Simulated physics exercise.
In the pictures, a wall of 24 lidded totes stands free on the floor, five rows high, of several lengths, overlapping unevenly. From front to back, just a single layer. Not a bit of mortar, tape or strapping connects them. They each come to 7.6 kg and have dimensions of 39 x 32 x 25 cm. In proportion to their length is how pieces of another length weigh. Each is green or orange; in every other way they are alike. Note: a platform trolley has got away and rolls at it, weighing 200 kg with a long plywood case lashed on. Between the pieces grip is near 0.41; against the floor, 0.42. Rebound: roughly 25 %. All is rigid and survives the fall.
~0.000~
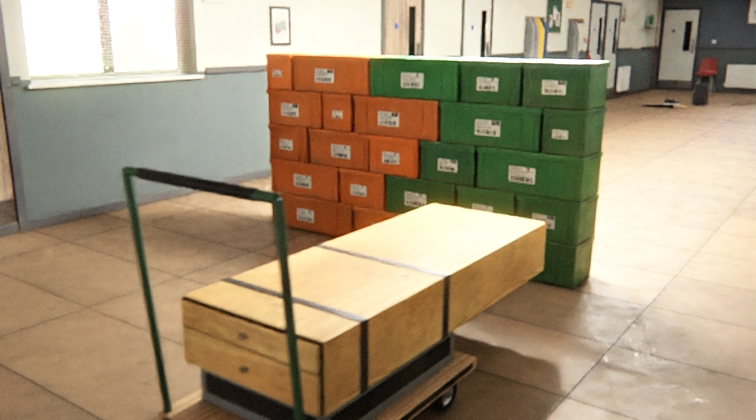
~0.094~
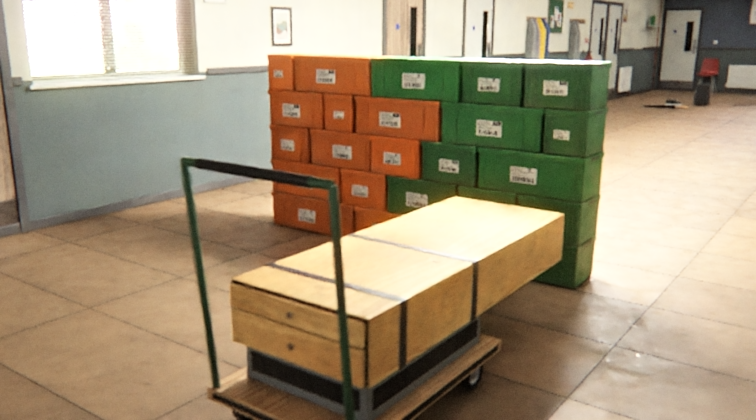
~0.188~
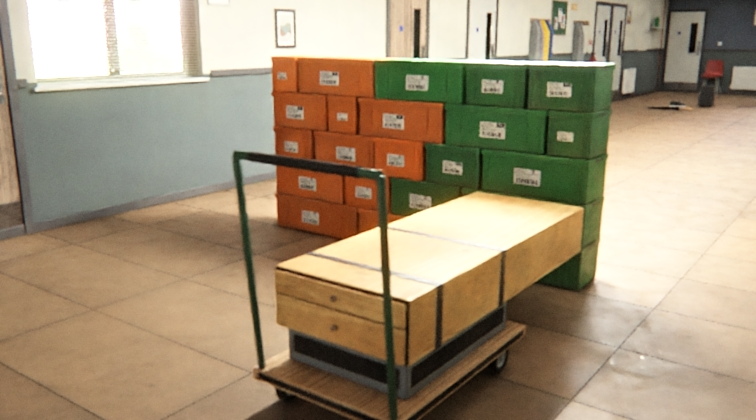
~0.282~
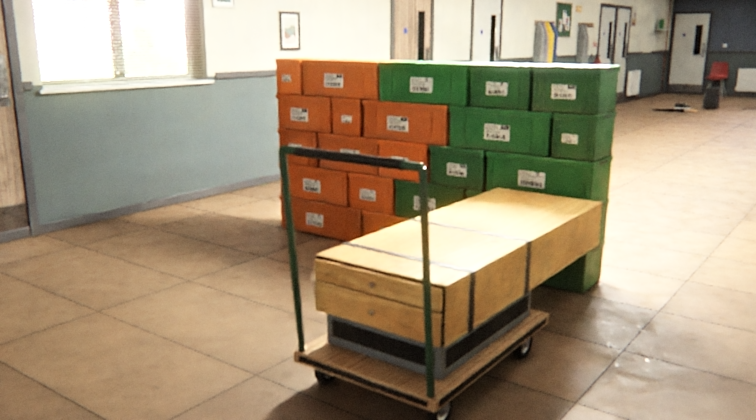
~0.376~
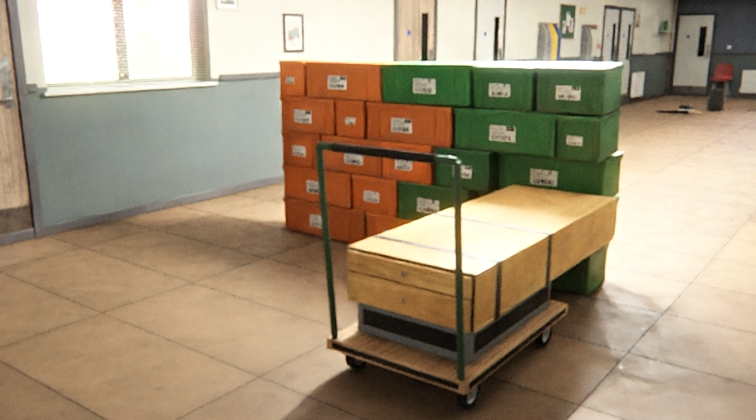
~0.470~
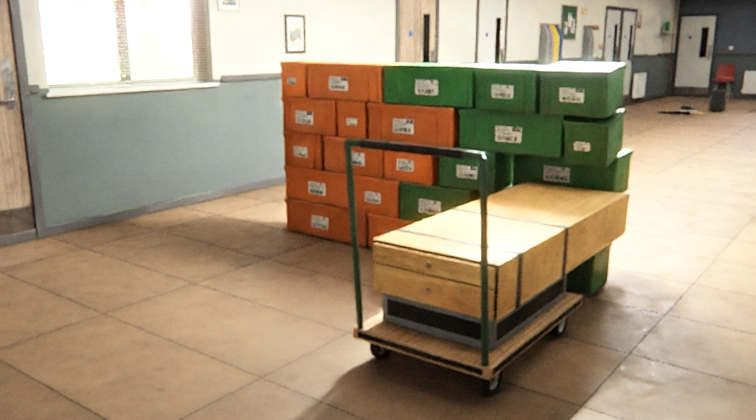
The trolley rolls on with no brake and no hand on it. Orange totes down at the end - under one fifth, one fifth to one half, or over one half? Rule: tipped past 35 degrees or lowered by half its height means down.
Under one fifth.
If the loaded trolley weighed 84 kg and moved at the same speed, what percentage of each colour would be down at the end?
The split would be green 70, then orange 0 per cent.
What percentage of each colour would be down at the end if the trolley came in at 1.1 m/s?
Then green 80, orange 20 per cent.
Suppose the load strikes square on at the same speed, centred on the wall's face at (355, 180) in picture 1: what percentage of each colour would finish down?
Result - green: 0 %; orange: 70 %.
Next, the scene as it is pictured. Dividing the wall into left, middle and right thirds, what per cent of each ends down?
0 / 0 / 90 %, left to right.
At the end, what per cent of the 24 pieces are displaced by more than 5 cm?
40 %.
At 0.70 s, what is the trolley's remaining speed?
Near 1.5 m/s.
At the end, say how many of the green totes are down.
By colour: Green 7.
After 0.70 s, load 62 cm past the wall's line, still rolling; none of the 12 orange totes down (1 of 24 in all colours); top orange tote unmoved; top green tote leaning 4°.
After 1.14 s, load 1.11 m past the wall's line, still rolling; none of the 12 orange totes down (6 of 24 in all colours); top orange tote unmoved; top green tote leaning 4°.
After 2.06 s, load 1.70 m past the wall's line, still rolling; none of the 12 orange totes down (7 of 24 in all colours); top orange tote unmoved; top green tote shifted 9 cm.
At rest (3.8 s), load 1.72 m past the wall's line, stopped; none of the 12 orange totes down (7 of 24 in all colours); top orange tote unmoved; top green tote shifted 9 cm. That is 0 per cent. As the last picture would show them, middles, top orange tote near (357, 81), top green tote near (453, 85).
